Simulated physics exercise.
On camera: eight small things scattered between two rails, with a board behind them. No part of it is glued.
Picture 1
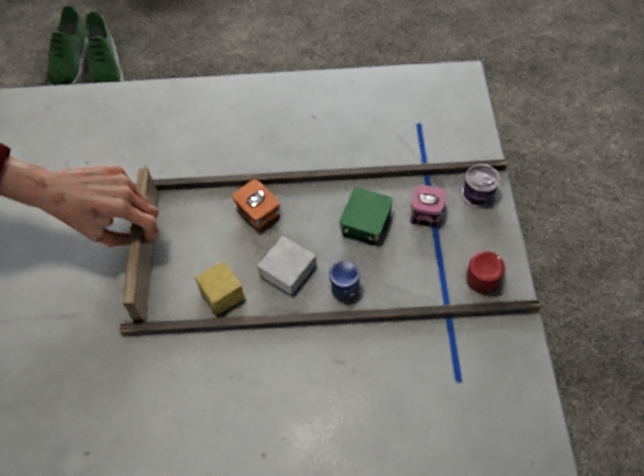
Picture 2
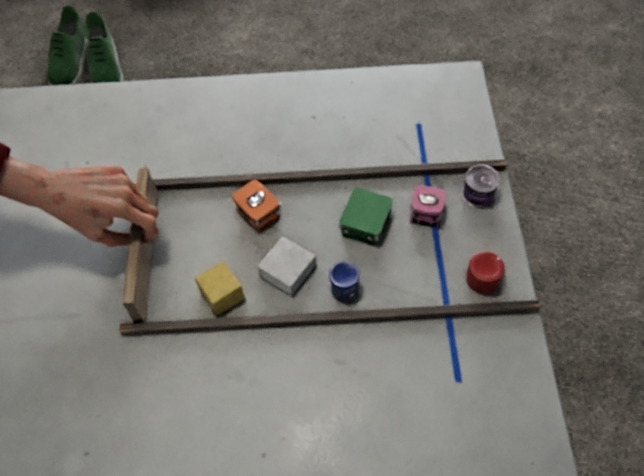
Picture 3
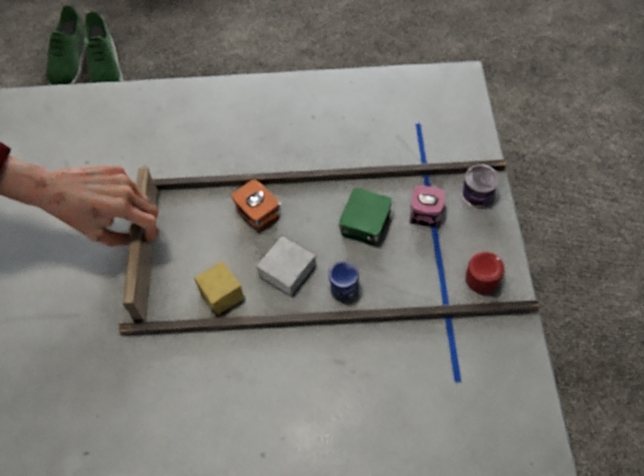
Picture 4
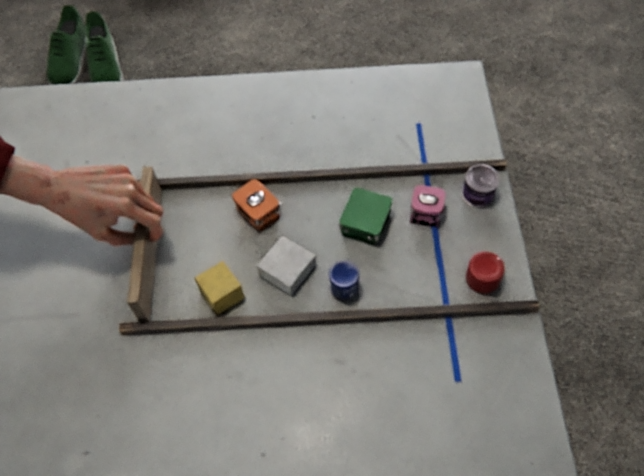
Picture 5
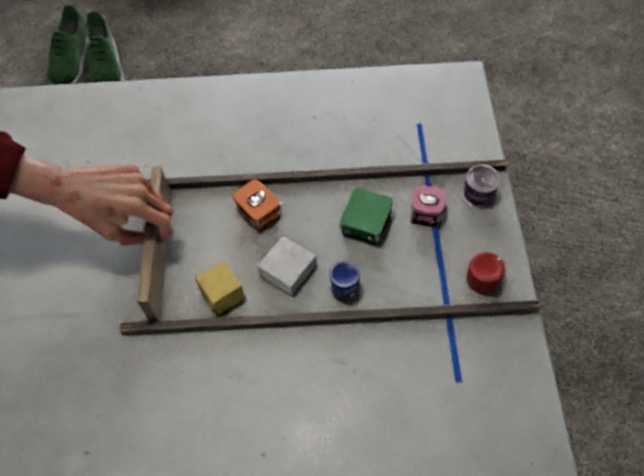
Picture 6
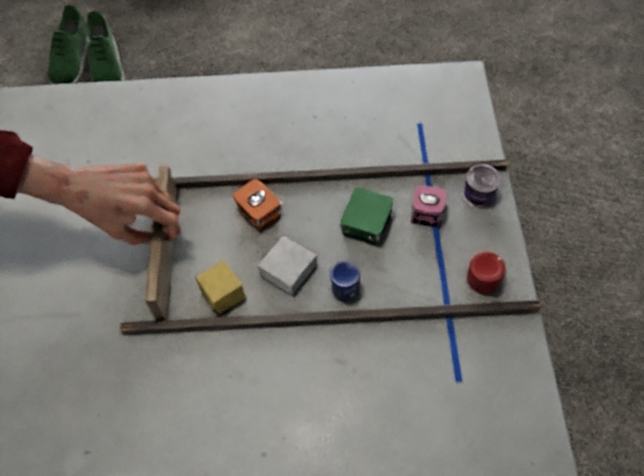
A hand sliding a wooden board slightly right between two rails, with eight small colourful objects ahead of it staying still.
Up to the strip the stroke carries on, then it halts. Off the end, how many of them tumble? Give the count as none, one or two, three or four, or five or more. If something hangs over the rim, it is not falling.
The count is one or two.
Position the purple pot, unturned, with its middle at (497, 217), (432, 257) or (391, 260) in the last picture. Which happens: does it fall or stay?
Slips off; Keeps its place; Keeps its place.
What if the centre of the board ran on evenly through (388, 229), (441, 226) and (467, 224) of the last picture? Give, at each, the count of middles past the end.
The numbers are 0, 2 and 3.
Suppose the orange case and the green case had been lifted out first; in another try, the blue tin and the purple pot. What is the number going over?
The first try gives 0, the second gives 1.
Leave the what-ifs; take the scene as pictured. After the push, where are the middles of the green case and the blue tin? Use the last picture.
(485, 206) and (494, 272), approximately.
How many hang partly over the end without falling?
Count: 1.
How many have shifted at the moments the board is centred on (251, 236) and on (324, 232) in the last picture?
At the first point the count is 3, at the second it's 5.
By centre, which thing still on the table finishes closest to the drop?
The red lid.
Soon after, none off yet; purple pot at rest near (481, 187); red lid at rest near (486, 273); pink case at rest near (428, 206).
Then, none off yet; purple pot moved about its own width near (503, 183); red lid at rest near (486, 273); pink case moved well along near (478, 203).
By the end, the number that fall off is one or two; fallen, pink case and purple pot.
